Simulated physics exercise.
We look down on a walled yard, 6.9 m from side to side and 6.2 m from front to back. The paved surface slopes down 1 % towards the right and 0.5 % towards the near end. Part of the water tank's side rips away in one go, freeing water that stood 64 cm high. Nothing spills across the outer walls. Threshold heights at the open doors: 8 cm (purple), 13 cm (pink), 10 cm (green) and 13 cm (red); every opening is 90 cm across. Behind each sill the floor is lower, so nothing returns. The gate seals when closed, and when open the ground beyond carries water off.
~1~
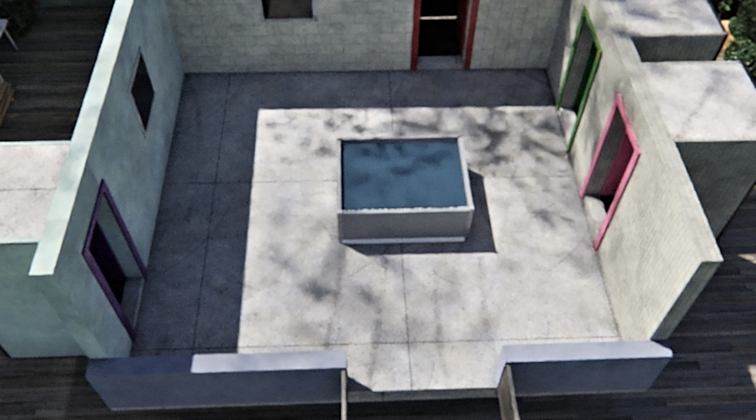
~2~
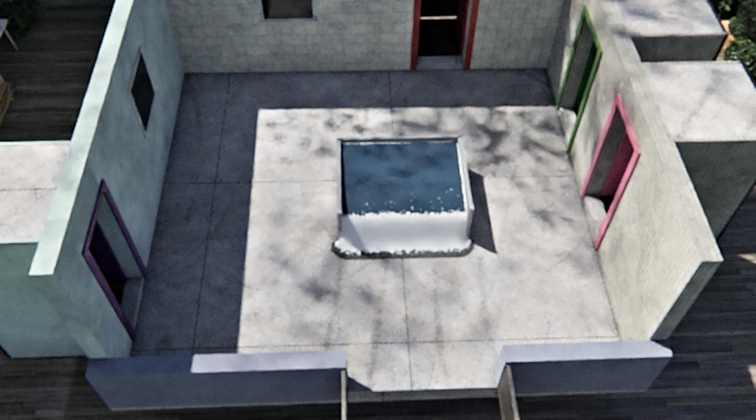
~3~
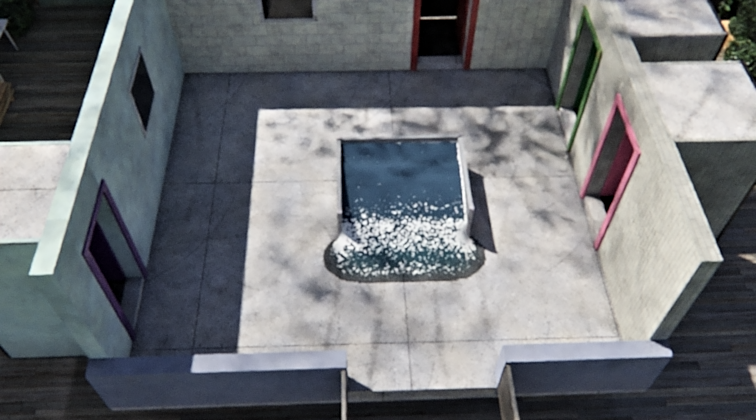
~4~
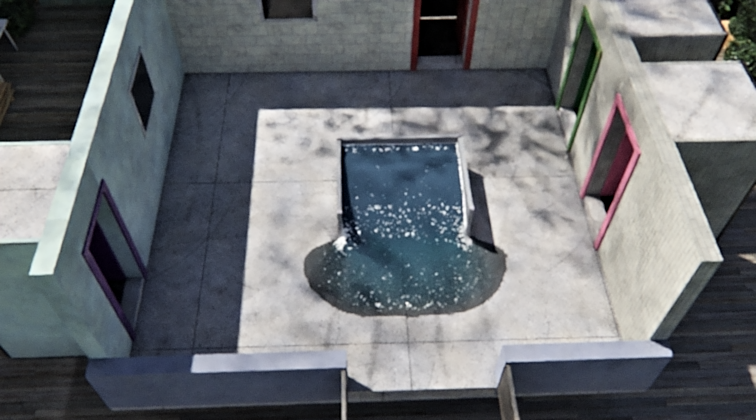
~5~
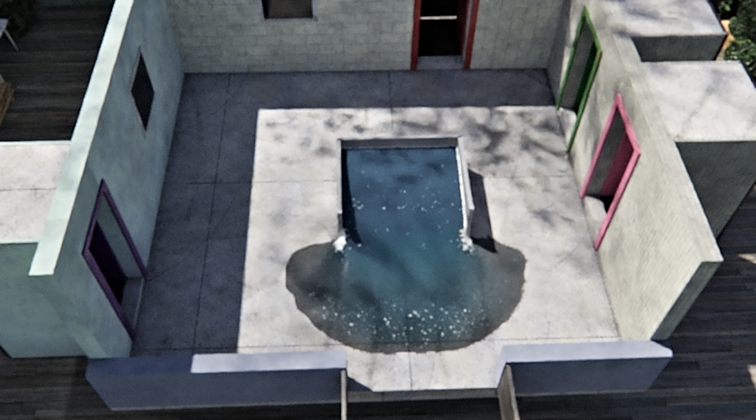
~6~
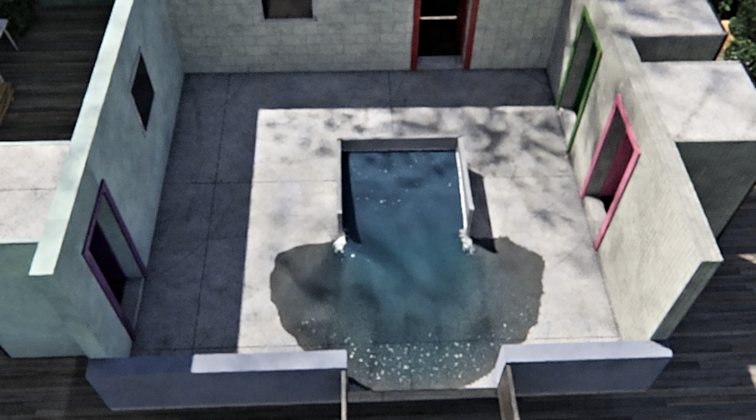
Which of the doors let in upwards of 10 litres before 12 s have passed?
Door by door: At the purple door it stays under the limit; at the pink door it stays under the limit; at the green door it keeps below the limit; at the red door it keeps below the limit.
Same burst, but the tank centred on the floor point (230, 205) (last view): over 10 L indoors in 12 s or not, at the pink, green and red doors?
Against that limit: Pink below, green below, red below.
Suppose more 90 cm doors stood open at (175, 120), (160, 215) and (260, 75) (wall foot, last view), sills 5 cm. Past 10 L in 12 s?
In turn: Below, under, below.
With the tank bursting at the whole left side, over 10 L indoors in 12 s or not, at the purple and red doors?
Then: Purple above, red not over.
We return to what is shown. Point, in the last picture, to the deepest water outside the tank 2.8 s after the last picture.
Near (615, 366).
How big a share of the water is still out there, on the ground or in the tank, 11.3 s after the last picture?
Some 40 per cent remains.
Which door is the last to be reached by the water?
The red one.
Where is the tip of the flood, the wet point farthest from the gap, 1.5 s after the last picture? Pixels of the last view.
At about (126, 381).
Then, 0.7 s after the last picture water covers 25 % of the floor and is deepest (25 cm) near (327, 375); purple door not reached, pink door not reached, green door not reached, red door not reached.
Then, 1.5 s after the last picture water covers 25 % of the floor and is deepest (30 cm) near (615, 366); purple door not reached, pink door not reached, green door not reached, red door not reached.
Then, 2.8 s after the last picture water covers 40 % of the floor and is deepest (16 cm) near (615, 366); purple door 9 cm at the sill, 1 L in, pink door 4 cm at the sill, 0 L in, green door not reached, red door not reached.
Then, 6.3 s after the last picture water covers 70 % of the floor and is deepest (6 cm) near (602, 367); purple door 3 cm at the sill, 2 L in, pink door 3 cm at the sill, 0 L in, green door 2 cm at the sill, 0 L in, red door not reached.
Then, 11.3 s after the last picture water covers 60 % of the floor and is deepest (4 cm) near (602, 367); purple door 0 cm at the sill, 2 L in, pink door 3 cm at the sill, 0 L in, green door 4 cm at the sill, 0 L in, red door 2 cm at the sill, 0 L in.
